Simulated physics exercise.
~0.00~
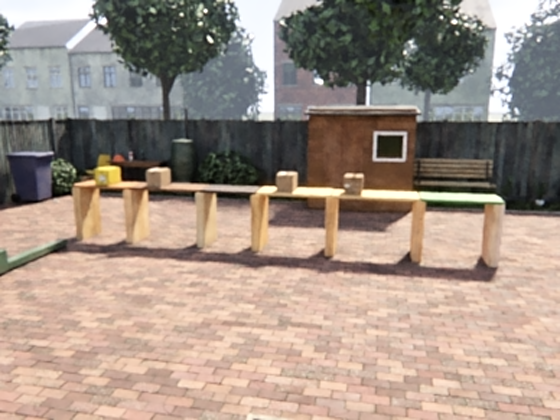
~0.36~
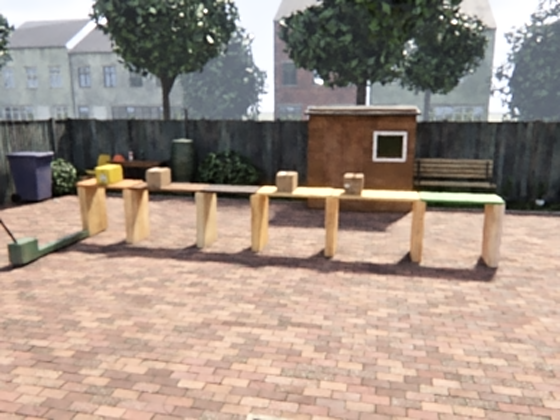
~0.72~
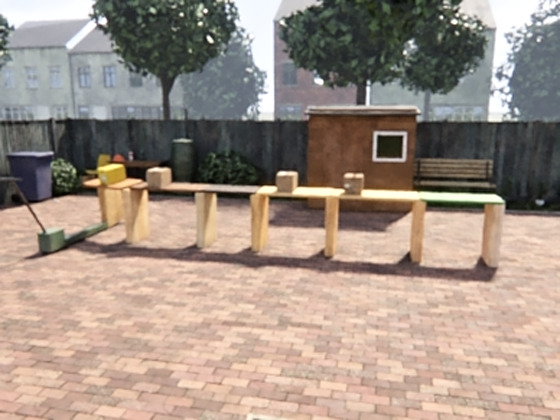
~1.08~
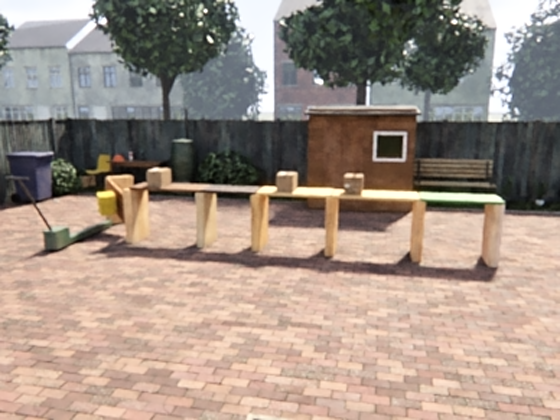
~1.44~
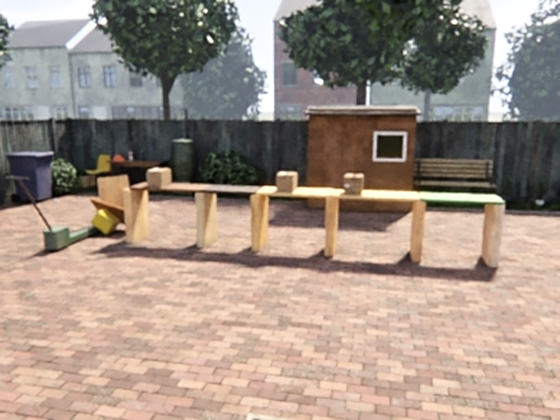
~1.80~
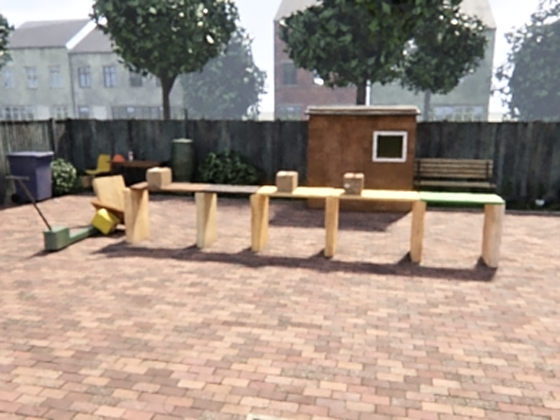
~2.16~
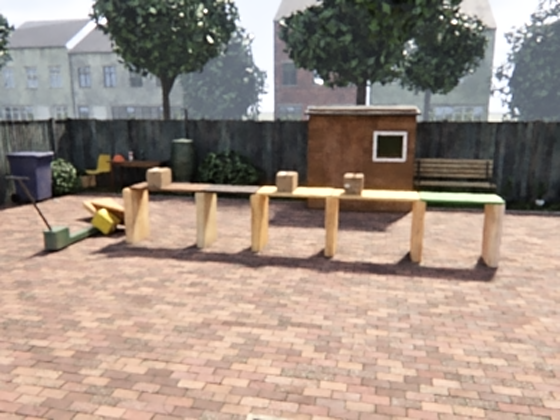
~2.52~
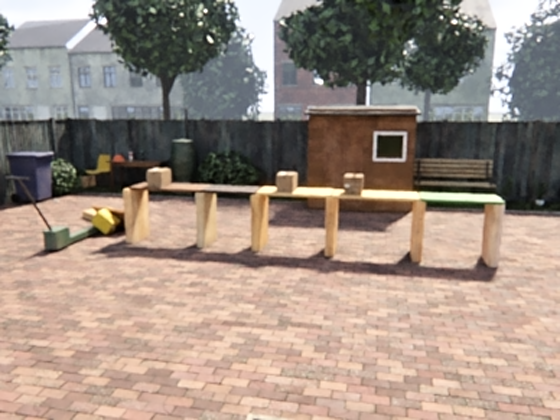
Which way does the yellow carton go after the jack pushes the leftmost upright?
The yellow carton goes down, tumbling from the left end of the row to the brick paving.
